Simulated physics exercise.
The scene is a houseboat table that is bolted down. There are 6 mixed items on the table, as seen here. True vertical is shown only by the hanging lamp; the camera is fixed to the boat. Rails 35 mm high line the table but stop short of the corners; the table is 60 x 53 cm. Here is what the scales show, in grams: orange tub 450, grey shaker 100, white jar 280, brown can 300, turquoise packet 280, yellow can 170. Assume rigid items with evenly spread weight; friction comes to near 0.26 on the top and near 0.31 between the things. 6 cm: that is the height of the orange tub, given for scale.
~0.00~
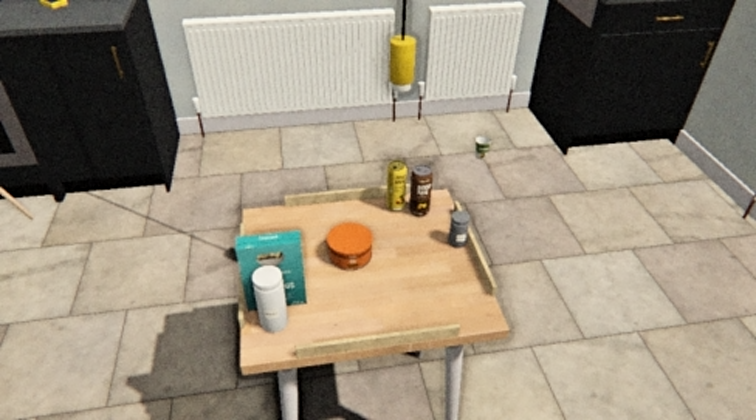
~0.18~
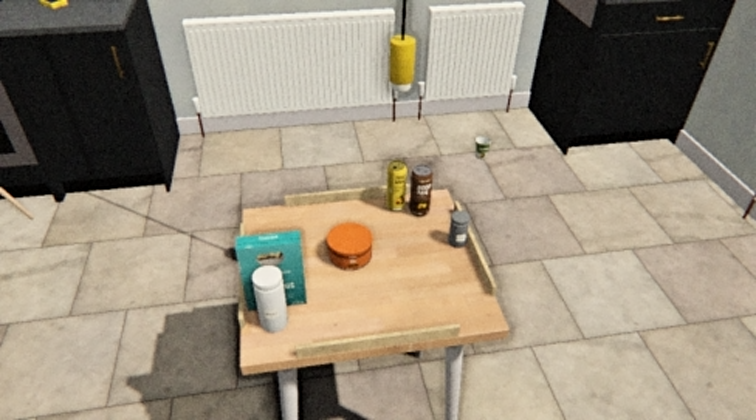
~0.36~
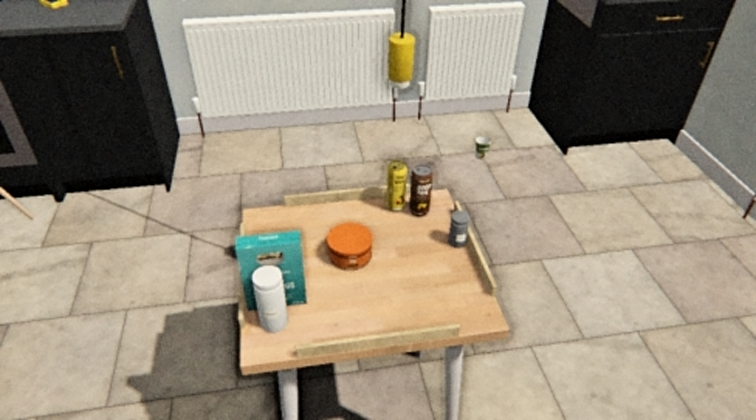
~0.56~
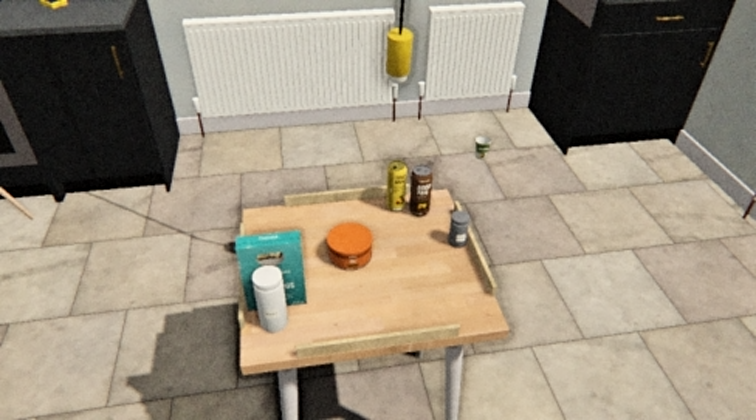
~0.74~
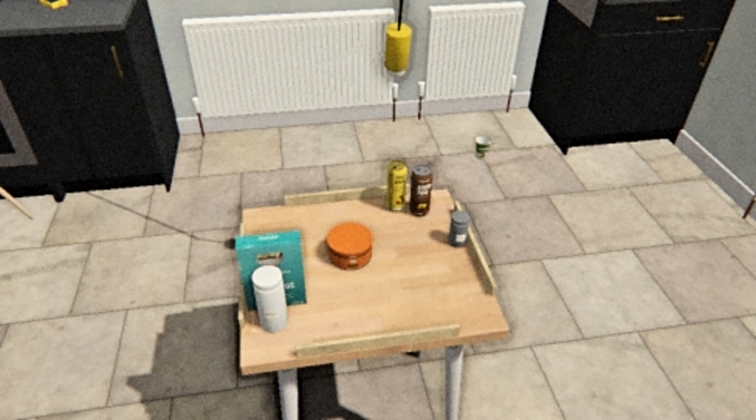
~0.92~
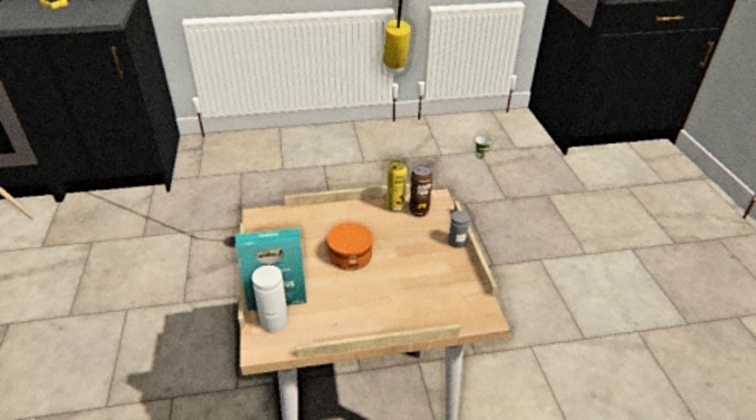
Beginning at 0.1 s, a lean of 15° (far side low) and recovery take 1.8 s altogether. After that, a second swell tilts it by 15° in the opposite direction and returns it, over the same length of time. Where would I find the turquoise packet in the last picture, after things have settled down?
I would say around (274, 230) in that picture.
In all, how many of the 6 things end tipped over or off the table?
The count comes out at 1.
By 1.12 s, heel 14°, far side down; turquoise packet rocked 24° off its seat near (273, 259).
By 1.32 s, heel 11°, far side down; turquoise packet on its side near (275, 251).
By 1.42 s, heel 8°, far side down; turquoise packet on its side near (274, 241).
By 2.22 s, heel 4°, near side down; turquoise packet on its side near (274, 230).
When it is over (4.2 s), lying over on the table, turquoise packet; the other 5 within 5 cm of the start. In the last view, turquoise packet near (274, 230).
